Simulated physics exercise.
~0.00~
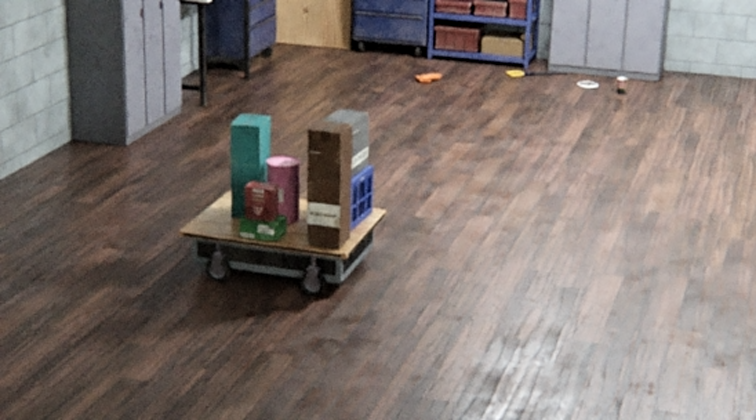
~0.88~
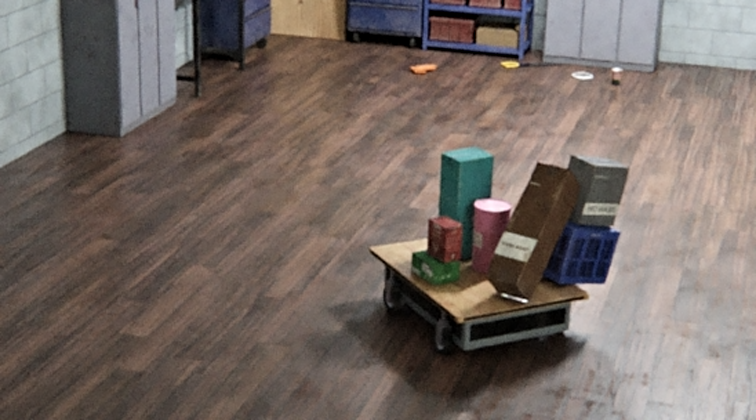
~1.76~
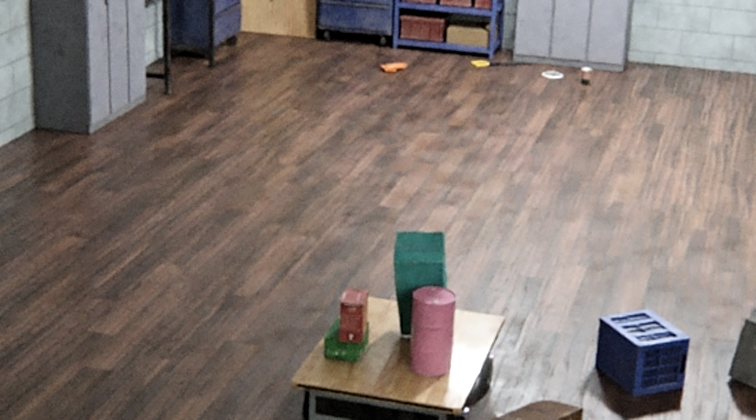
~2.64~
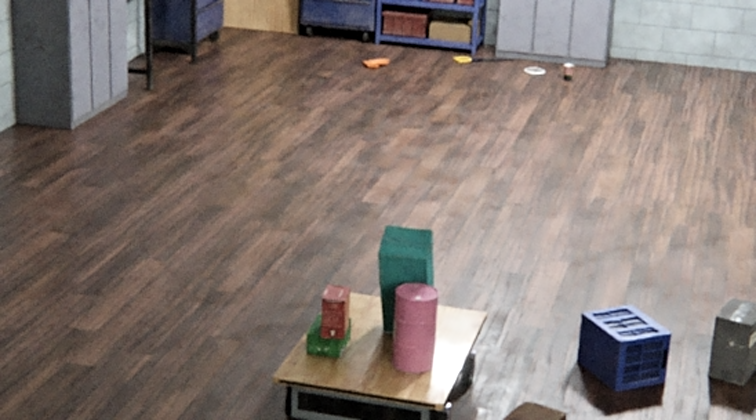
Cart loaded with boxes turning across a wood floor, shedding a brown box, blue crate and grey box, then stopping.
